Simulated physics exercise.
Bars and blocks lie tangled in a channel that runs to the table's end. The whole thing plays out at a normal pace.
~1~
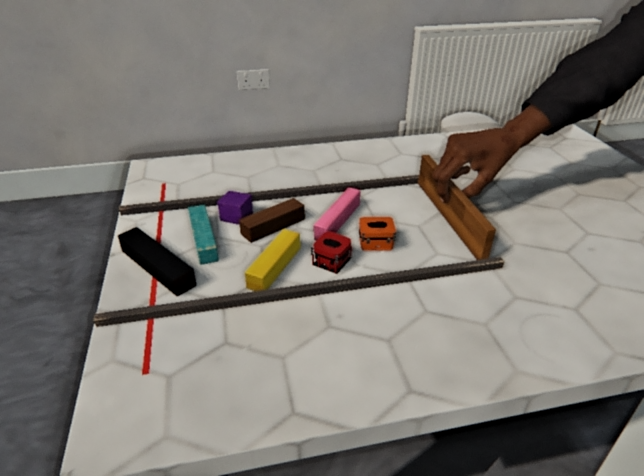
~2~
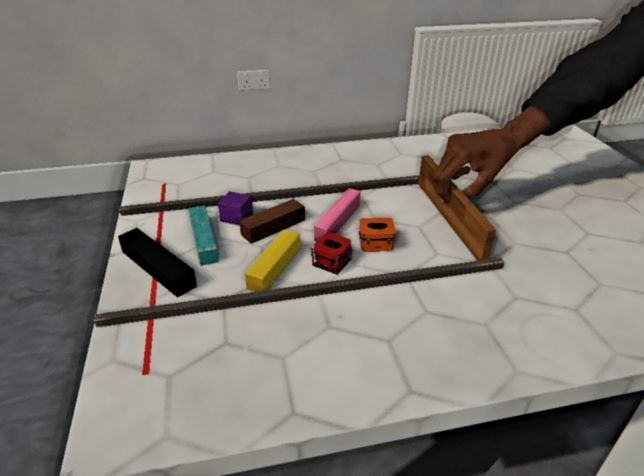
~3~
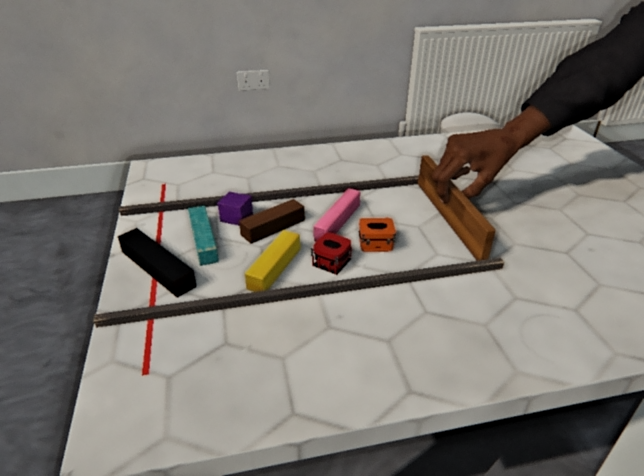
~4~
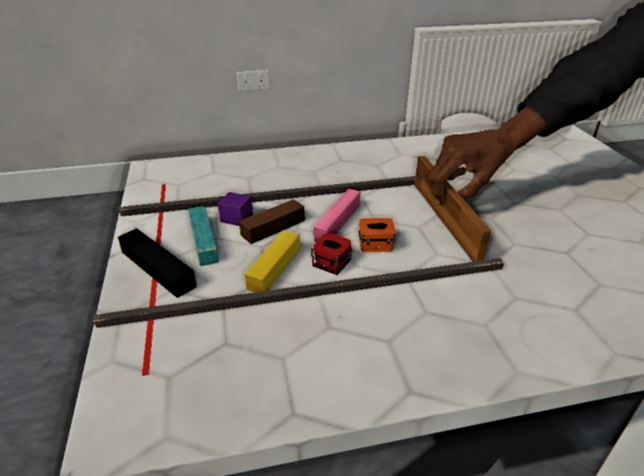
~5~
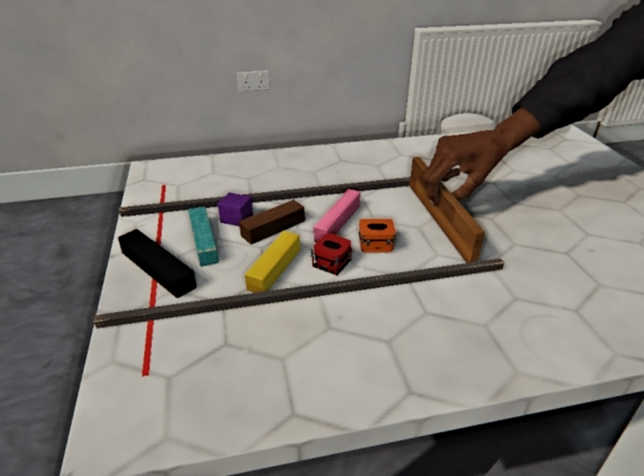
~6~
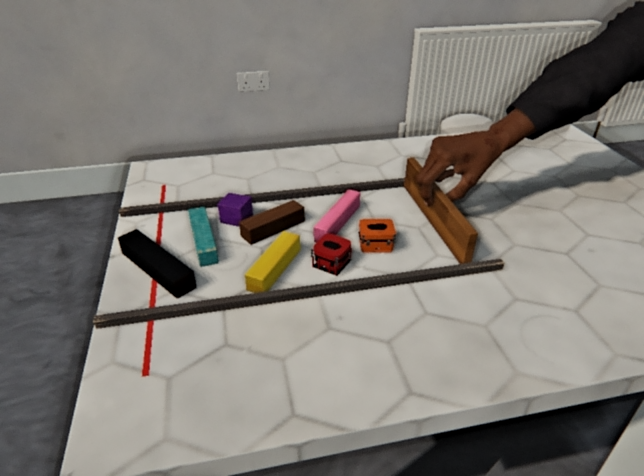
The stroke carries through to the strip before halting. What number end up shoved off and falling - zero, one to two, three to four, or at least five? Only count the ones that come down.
The count is three to four.
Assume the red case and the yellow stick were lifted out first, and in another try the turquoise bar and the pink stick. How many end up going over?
In the first try 3, in the other 1.
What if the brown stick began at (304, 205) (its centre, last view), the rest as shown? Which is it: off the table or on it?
That brown stick hangs in there.
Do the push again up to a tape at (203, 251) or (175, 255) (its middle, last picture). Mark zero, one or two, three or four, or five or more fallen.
First tape: Not one; second tape: One to two.
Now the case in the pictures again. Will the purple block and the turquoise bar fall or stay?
The purple block tumbles off; the turquoise bar comes down.
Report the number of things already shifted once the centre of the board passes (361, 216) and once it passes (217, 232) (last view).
Answer - first 3, then 8.
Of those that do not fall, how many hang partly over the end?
That adds up to 2.
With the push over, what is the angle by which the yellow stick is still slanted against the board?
Roughly 0°.
A little later, none off yet; black stick at rest near (156, 262); turquoise bar at rest near (203, 235); purple block at rest near (236, 210).
Next, none off yet; black stick at rest near (156, 262); turquoise bar moving near (196, 236); purple block shifted a little near (221, 210).
Later still, none off yet; black stick shifted a little near (105, 274); turquoise bar shifted about its own width near (112, 250); purple block shifted well along near (153, 213).
When it is over, the number that fall off is three or four; down, purple block, turquoise bar and black stick.
